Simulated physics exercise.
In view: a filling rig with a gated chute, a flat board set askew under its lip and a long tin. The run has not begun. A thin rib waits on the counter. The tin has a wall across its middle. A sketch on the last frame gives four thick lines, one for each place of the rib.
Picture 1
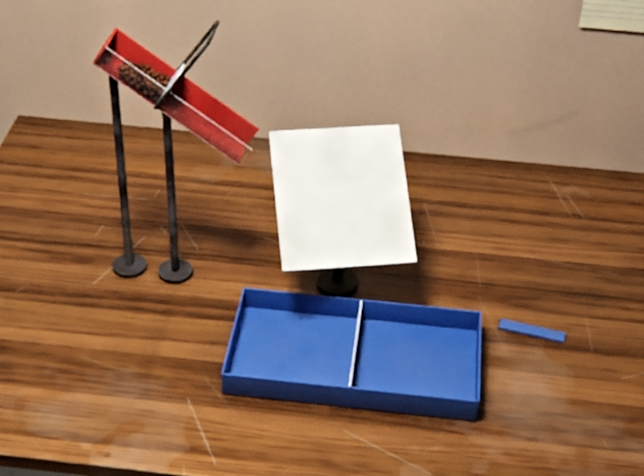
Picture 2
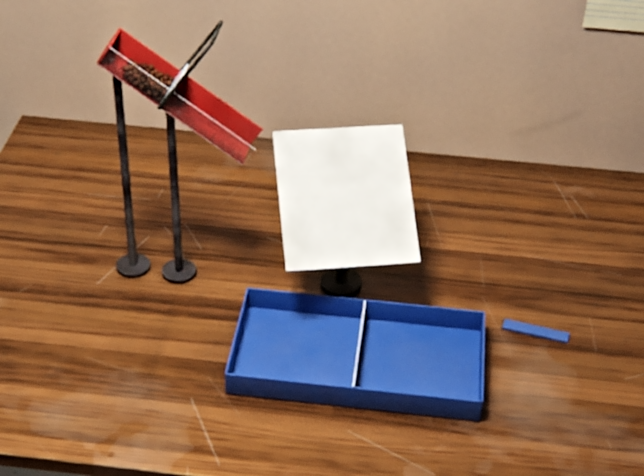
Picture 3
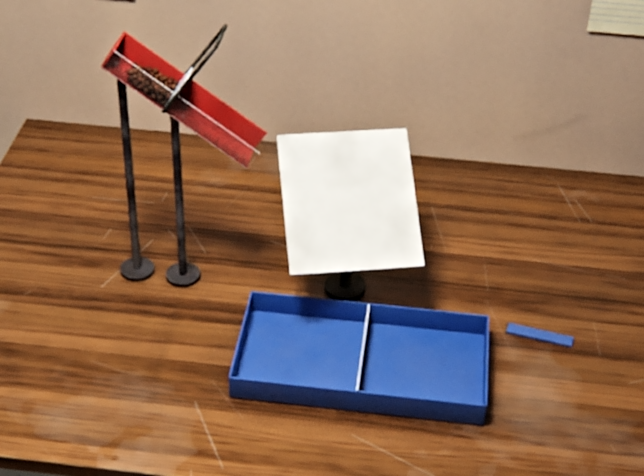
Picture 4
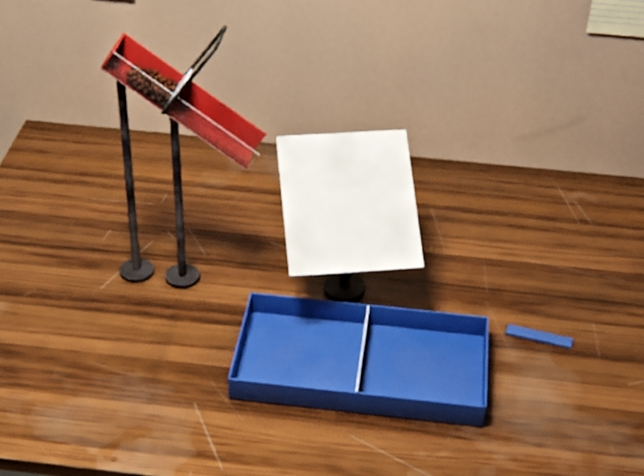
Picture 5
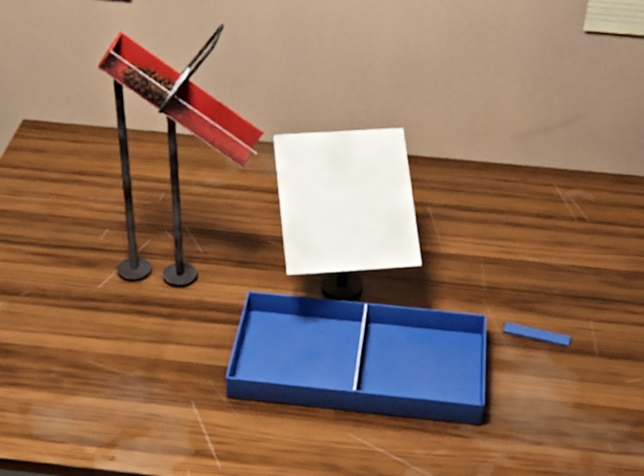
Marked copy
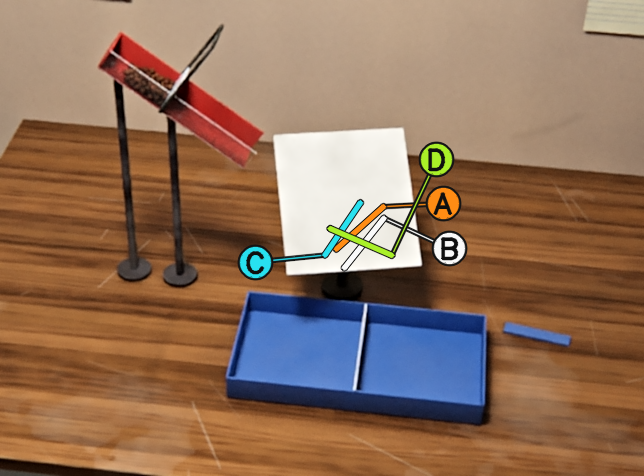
In this clip, small brown pieces sit behind a closed gate in a raised, sloping red chute, beside a tilted white board and a divided blue tray on a wooden table; nothing moves except the view, which shifts slightly.
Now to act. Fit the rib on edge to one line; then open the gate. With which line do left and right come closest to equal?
Take D.
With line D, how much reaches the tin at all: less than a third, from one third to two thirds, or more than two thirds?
It is more than two thirds.
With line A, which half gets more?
Left.
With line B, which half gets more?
Left.
On the marked copy, line A from (383, 206) to (336, 249); line B from (383, 218) to (344, 267); line C from (360, 202) to (324, 255); line D from (330, 228) to (391, 255).
For line A, of what is caught, most in the left half, a small part in the right.
For line B, of what is caught, nearly all in the left half, a small part in the right.
For line C, of what is caught, all in the left half, none in the right.
For line D, of what is caught, about half in the left half, about half in the right.
